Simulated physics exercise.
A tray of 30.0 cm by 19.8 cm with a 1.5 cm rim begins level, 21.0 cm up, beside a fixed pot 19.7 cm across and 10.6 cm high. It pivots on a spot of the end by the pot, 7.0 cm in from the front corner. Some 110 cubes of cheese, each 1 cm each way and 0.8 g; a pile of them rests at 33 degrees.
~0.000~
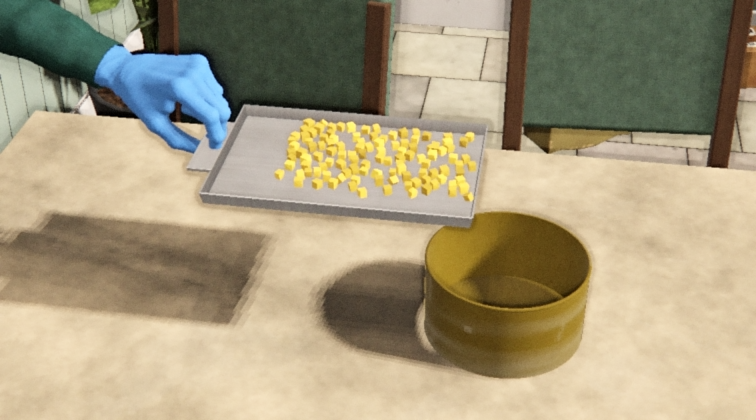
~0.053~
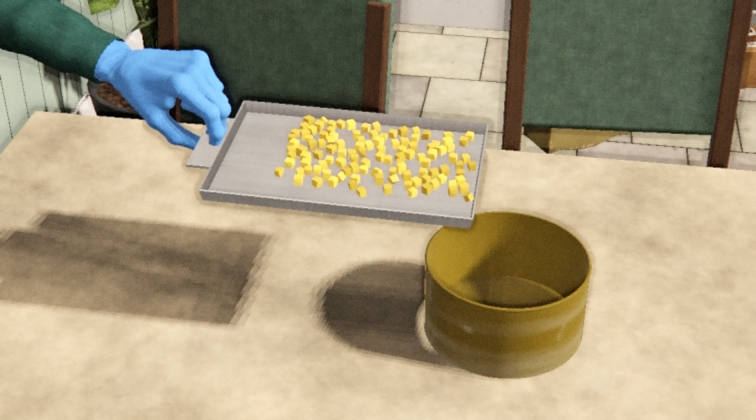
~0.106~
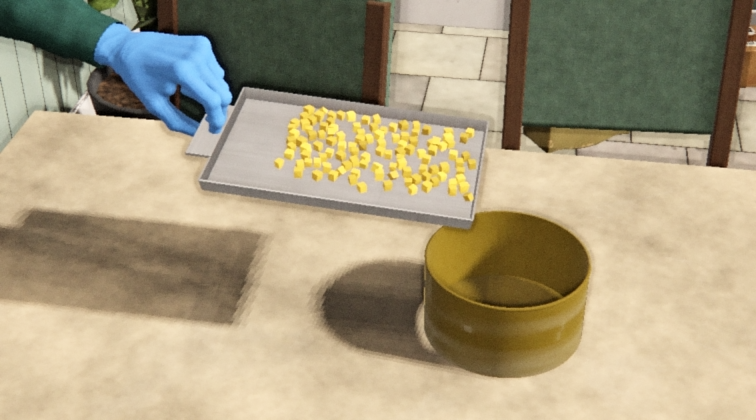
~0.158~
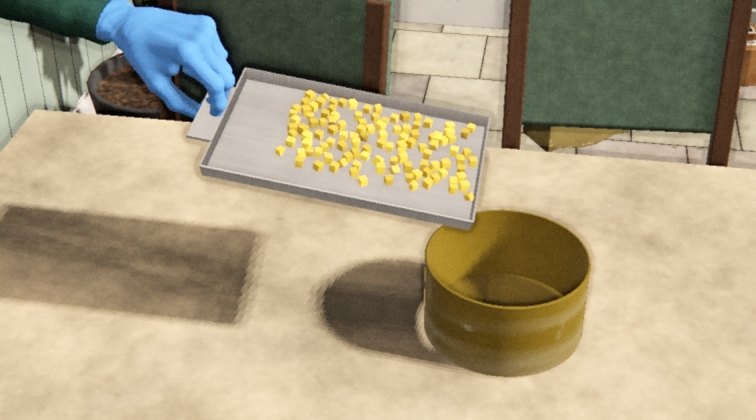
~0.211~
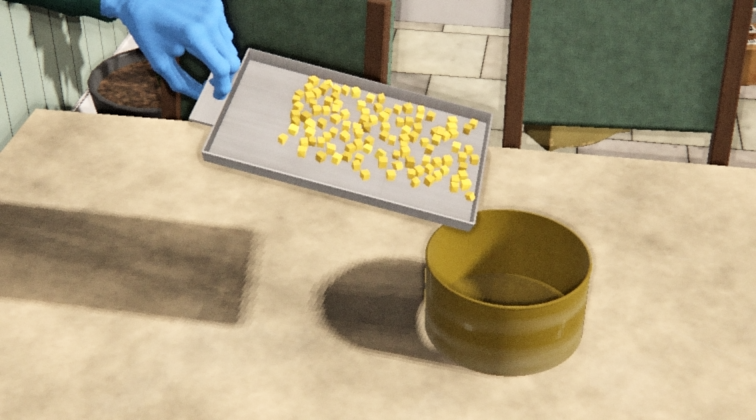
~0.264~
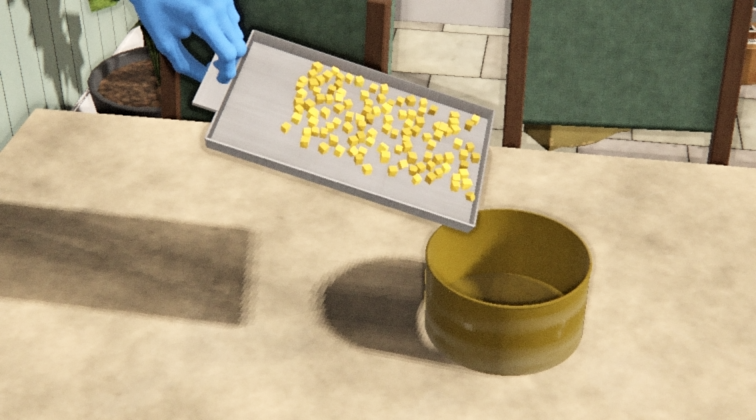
A blue-gloved hand in a dark green sleeve lifts the left end of a grey metal tray, seen from slightly above over a beige tabletop with green-backed chairs behind. Small yellow cubes lie scattered across the tray, and a round brownish-gold pot stands below its right end. From level, the tray slants steadily down to the right, the cubes staying spread on it, while the view remains still.
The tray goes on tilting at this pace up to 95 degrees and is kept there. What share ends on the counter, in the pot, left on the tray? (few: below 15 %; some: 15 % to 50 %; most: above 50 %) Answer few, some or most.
Counter: Some, pot: Most, tray: Few.
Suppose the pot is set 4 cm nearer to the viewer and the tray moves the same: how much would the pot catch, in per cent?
Then about 90 per cent.
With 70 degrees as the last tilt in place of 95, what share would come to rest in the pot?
Then about 30 per cent.
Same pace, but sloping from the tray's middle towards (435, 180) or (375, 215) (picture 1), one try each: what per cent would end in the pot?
Some 80 and 20 per cent.
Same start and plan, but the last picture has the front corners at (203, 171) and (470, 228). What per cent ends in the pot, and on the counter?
Pot 15, counter 85.
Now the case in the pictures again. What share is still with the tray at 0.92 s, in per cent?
Some 45 per cent of the load.
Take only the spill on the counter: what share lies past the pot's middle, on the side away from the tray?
About 70 per cent.
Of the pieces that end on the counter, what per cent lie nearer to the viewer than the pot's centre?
About 100 per cent.
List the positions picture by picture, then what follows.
The first picture shows tray tilt 0 degrees, front corners at (203, 192) and (470, 216); middle of the pieces at (380, 159); pot at (508, 258).
The second picture shows tray tilt 1 degrees, front corners at (202, 189) and (470, 217); middle of the pieces at (380, 157).
The third picture shows tray tilt 4 degrees, front corners at (202, 179) and (470, 218), lowest corner right front; middle of the pieces at (380, 152).
The fourth picture shows tray tilt 9 degrees, front corners at (203, 164) and (471, 219), lowest corner right front; middle of the pieces at (381, 144).
The fifth picture shows tray tilt 14 degrees, front corners at (206, 150) and (472, 221), lowest corner right front; middle of the pieces at (384, 136).
The sixth picture shows tray tilt 19 degrees, front corners at (209, 137) and (472, 223), lowest corner right front; middle of the pieces at (386, 129); pot at (508, 255). Its pace works out near 95 degrees a second.
After 0.66 s, tilt 56 degrees; the tray holds 100 %, the pot 0 %.
After 0.92 s, tilt 80 degrees; the tray holds 45 %, the pot 20 %.
Then, at 1.29 s, tilt 95 degrees; the tray holds 10 %, the pot 50 %.
In the end, at 2.5 s, counter 40 %, pot 60 %, tray 0 %.
